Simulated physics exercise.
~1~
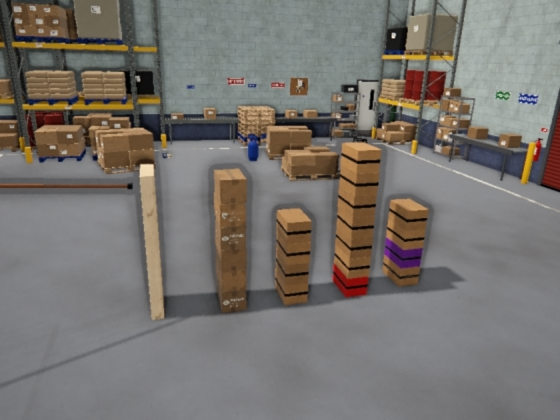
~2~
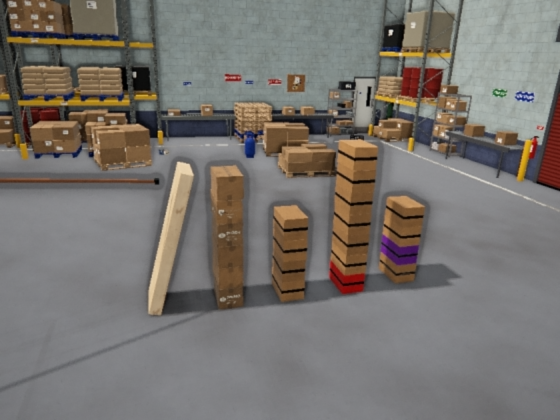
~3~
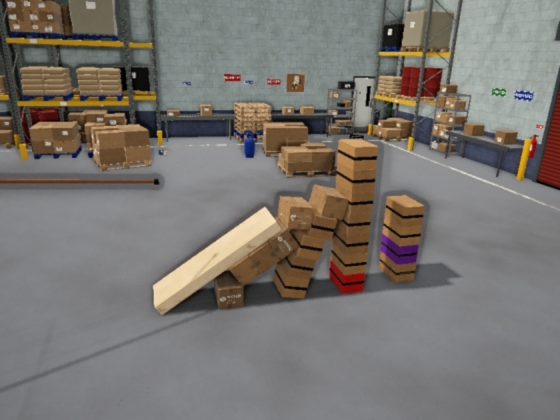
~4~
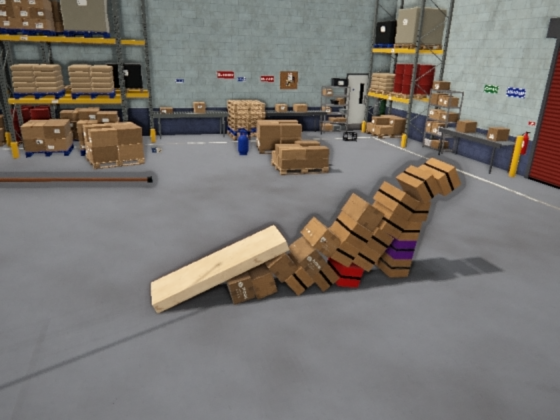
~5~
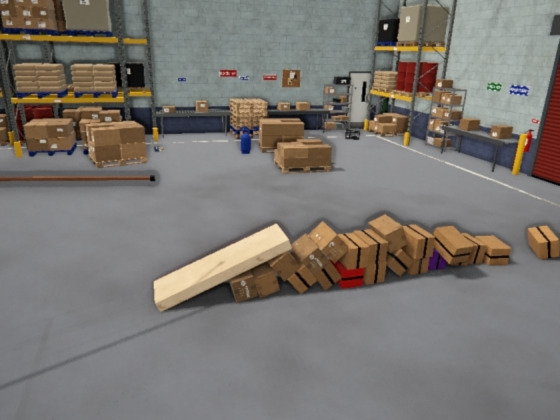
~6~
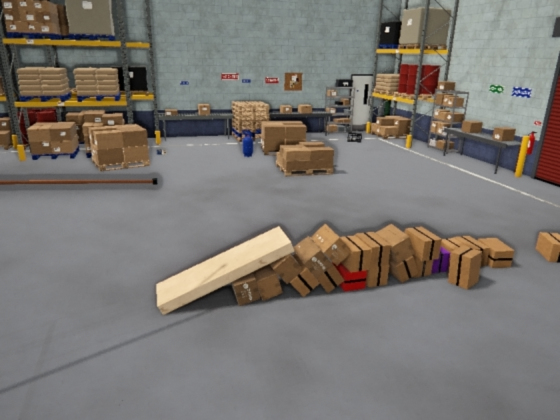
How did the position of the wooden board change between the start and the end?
The board stood upright at the start, but by the end it had toppled onto its side and lay at a low slant, with its far end resting on the fallen cartons.
In a warehouse, a pole slid in from the left and an upright wooden board tipped right into four tall piles of taped cartons, which toppled one after another until nearly all the cartons lay in a long, jumbled row across the floor.
